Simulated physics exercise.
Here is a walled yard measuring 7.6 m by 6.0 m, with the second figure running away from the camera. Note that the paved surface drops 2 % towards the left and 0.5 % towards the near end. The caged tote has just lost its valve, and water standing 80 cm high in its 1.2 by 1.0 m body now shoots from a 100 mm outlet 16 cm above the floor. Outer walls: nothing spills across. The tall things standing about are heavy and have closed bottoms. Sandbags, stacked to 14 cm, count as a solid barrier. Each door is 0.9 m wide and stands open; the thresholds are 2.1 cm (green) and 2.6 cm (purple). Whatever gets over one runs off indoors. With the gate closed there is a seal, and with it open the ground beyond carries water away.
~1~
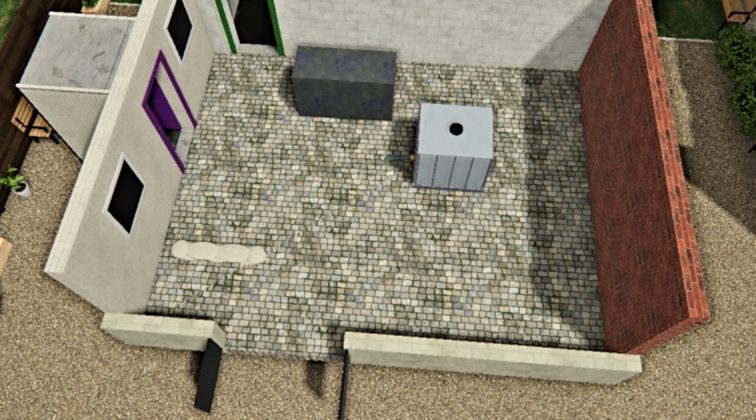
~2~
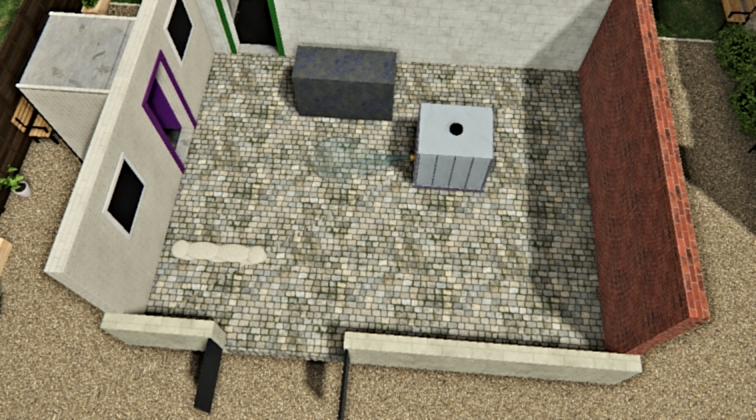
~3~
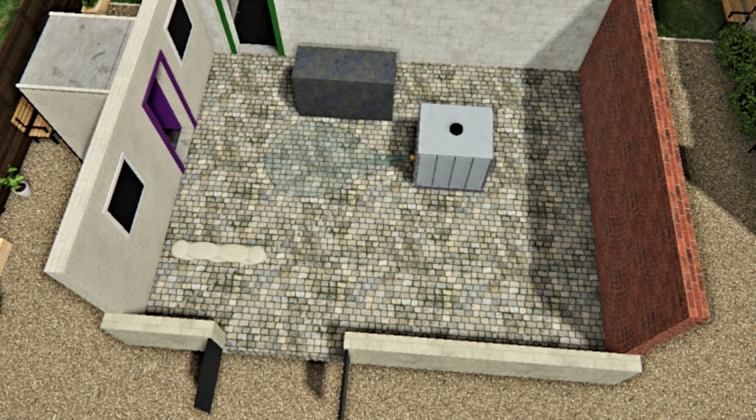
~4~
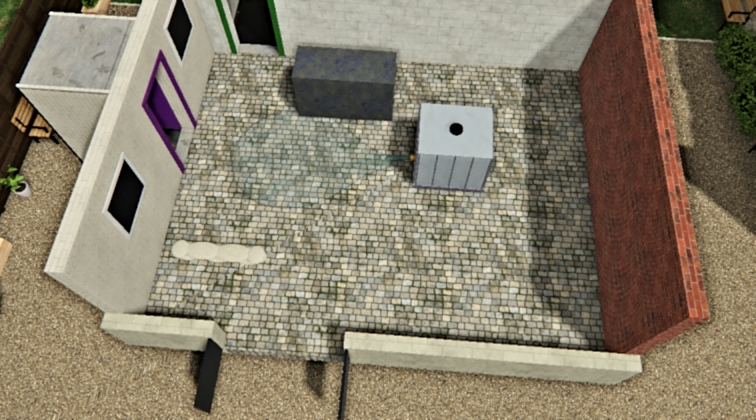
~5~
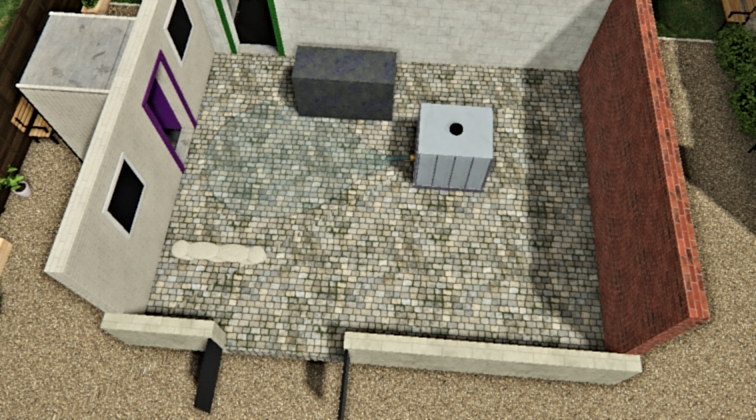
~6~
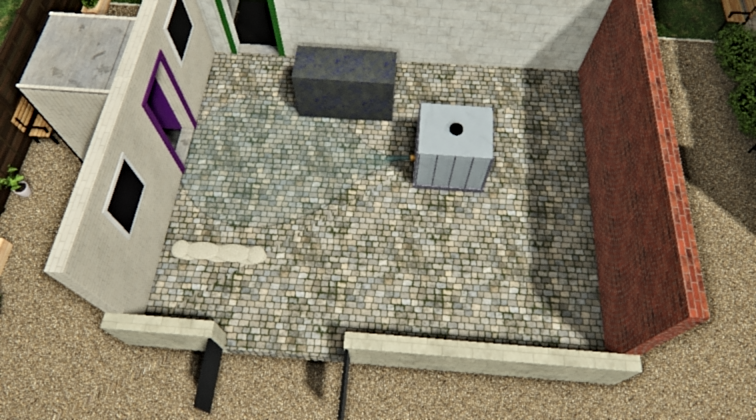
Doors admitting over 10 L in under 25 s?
Green door: Not over; purple door: Over.
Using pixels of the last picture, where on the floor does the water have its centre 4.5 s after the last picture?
Centre of water: Approx. (234, 167).
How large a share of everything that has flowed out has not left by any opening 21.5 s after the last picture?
Close to 82 percent.
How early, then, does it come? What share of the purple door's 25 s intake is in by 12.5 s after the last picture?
40 %.
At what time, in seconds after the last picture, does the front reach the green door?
Green door, 5.5 seconds.
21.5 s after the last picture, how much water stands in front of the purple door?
It comes to some 5.5 cm deep at that spot.
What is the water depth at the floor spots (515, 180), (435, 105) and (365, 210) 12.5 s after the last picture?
Depths in turn: Around 0.0 cm, 0.0 cm, 0.0 cm.
Then, 1.5 s after the last picture water covers 20 % of the floor and is deepest (4 cm) near (375, 164); green door not reached, purple door 3.9 cm at the sill, 0 L in.
Then, 4.5 s after the last picture water covers 25 % of the floor and is deepest (4 cm) near (168, 229); green door not reached, purple door 4.2 cm at the sill, 6 L in.
Then, 8.5 s after the last picture water covers 30 % of the floor and is deepest (5 cm) near (385, 164); green door 1.4 cm at the sill, 0 L in, purple door 4.5 cm at the sill, 15 L in.
Then, 12.5 s after the last picture water covers 30 % of the floor and is deepest (5 cm) near (385, 164); green door 1.7 cm at the sill, 0 L in, purple door 4.9 cm at the sill, 29 L in.
Then, 21.5 s after the last picture water covers 35 % of the floor and is deepest (6 cm) near (142, 327); green door 2.1 cm at the sill, 0 L in, purple door 5.3 cm at the sill, 71 L in.
